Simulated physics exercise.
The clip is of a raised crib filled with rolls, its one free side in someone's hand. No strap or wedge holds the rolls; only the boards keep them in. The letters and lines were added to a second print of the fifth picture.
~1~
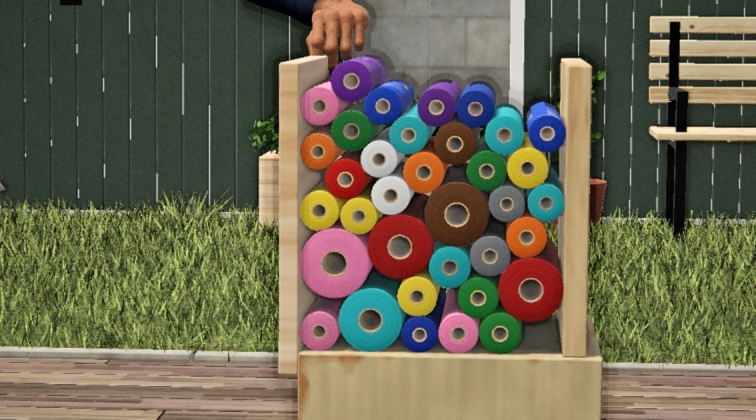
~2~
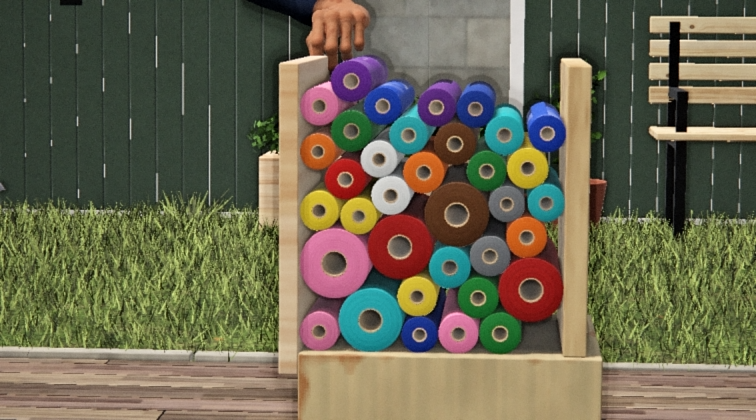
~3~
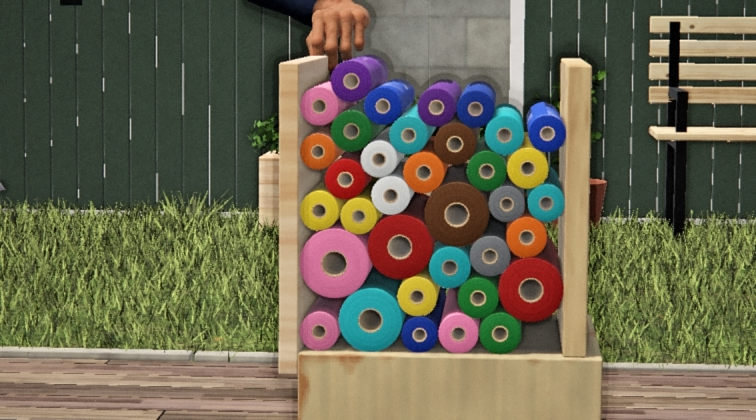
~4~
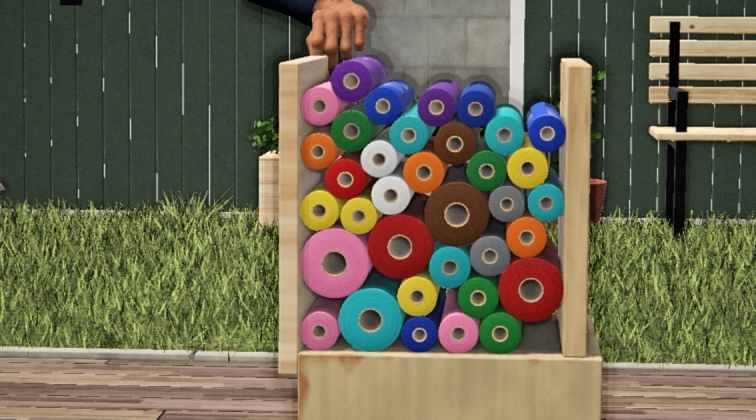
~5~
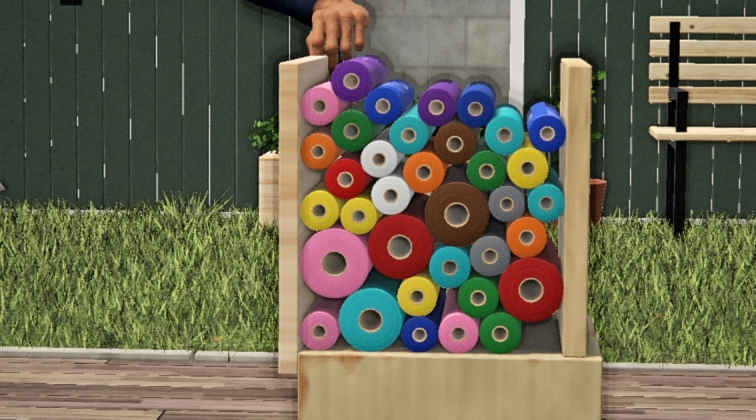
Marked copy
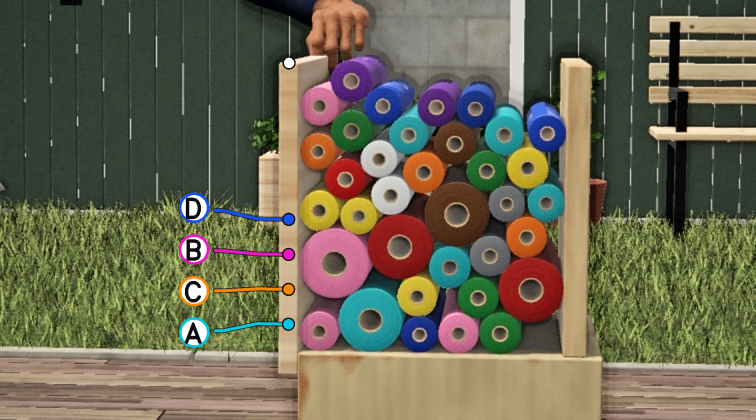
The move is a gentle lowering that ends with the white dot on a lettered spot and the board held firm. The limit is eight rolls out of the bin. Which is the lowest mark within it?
At most to D.
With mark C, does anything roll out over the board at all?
Yes.
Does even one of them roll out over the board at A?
Yes.
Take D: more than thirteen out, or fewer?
At D, fewer than thirteen.
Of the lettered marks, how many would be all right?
The number is one.
On the marked copy, A at (289, 325); B at (289, 254); C at (289, 289); D at (289, 219); the white dot at (289, 63).
Taking D. A third of the way, top of the board (299, 133).
Two thirds of the way, top of the board (299, 213).
When it is over, top of the board (299, 219), about five out over the board.
As for the rest, A more than eight out over the board; B more than eight out over the board; C more than eight out over the board.
